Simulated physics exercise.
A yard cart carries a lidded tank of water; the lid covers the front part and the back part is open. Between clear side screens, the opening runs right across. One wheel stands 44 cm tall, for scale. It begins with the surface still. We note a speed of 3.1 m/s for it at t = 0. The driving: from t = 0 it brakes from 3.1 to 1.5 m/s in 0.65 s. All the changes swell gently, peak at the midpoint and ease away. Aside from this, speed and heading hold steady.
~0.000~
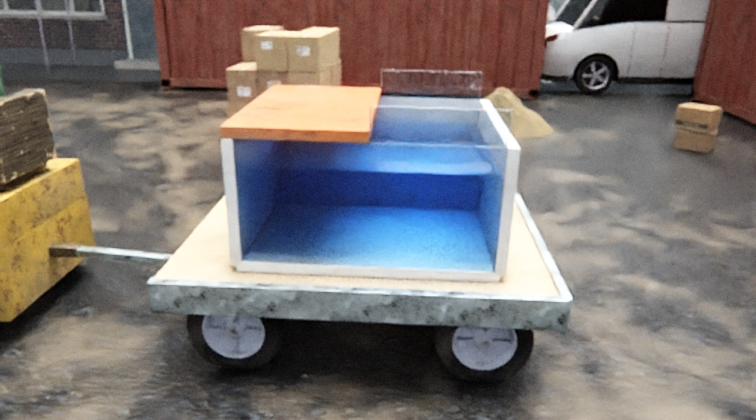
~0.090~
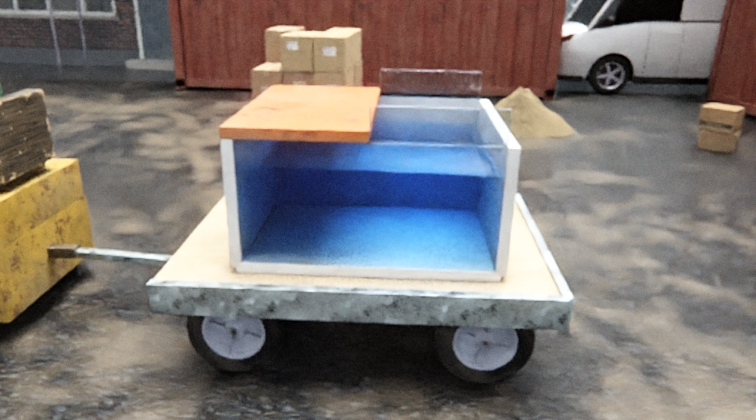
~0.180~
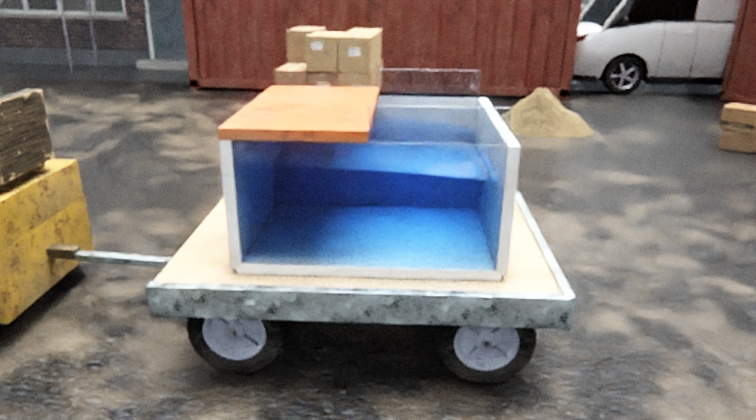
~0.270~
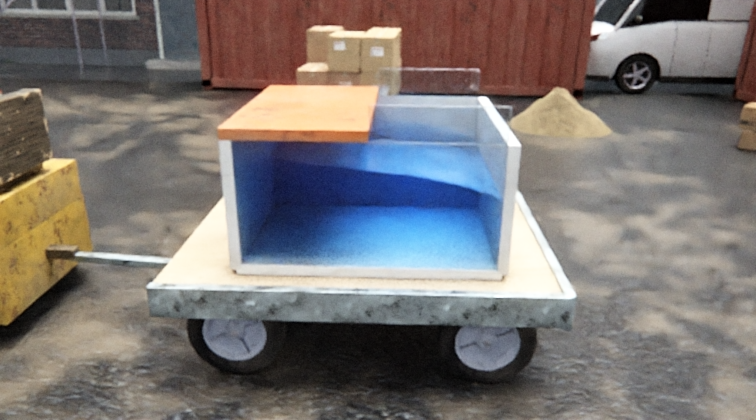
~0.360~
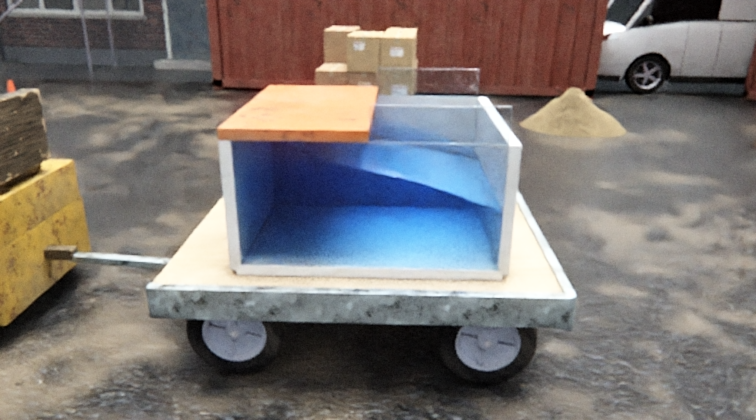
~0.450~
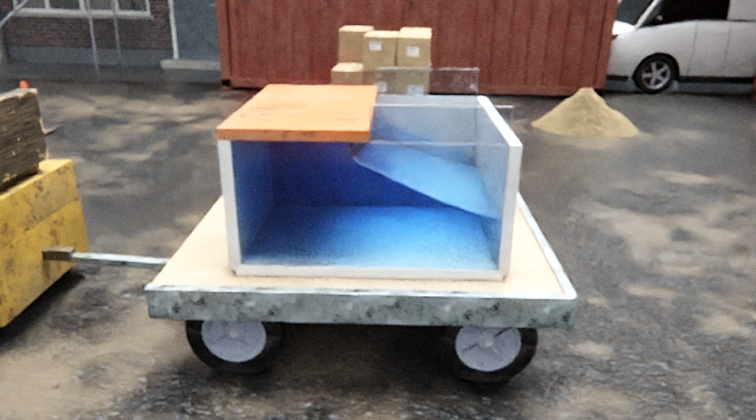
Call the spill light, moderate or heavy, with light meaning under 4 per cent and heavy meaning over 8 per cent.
Light.
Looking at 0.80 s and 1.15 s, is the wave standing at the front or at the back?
Heap position: Fore end, then aft end.
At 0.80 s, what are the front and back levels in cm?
Front: 50 cm; back: 32 cm.
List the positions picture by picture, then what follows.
Level at the front (257, 170); level at the back (477, 178); the front is on the left; the opening runs from (508, 137) to (369, 133); a wheel hub at (485, 347), in the first frame.
Level at the front (257, 168); level at the back (477, 179), in the second frame.
Level at the front (256, 165); level at the back (477, 181), in the third frame.
Level at the front (255, 153); level at the back (476, 190), in the fourth frame.
Level at the front (254, 145); level at the back (476, 205), in the fifth frame.
Level at the front (254, 144); level at the back (476, 214); a wheel hub at (489, 348), in the sixth frame.
After 0.80 s the surface stands 50 cm on the front, 32 cm on the back; there is no loss.
After 1.15 s the surface stands 37 cm on the front, 56 cm on the back; there is no loss.
After 1.45 s the surface stands 32 cm on the front, 46 cm on the back; the loss stands at 1 per cent, over the back.
After 3.54 s the loss stands at 1 per cent, over the back, 6 of 473 litres.
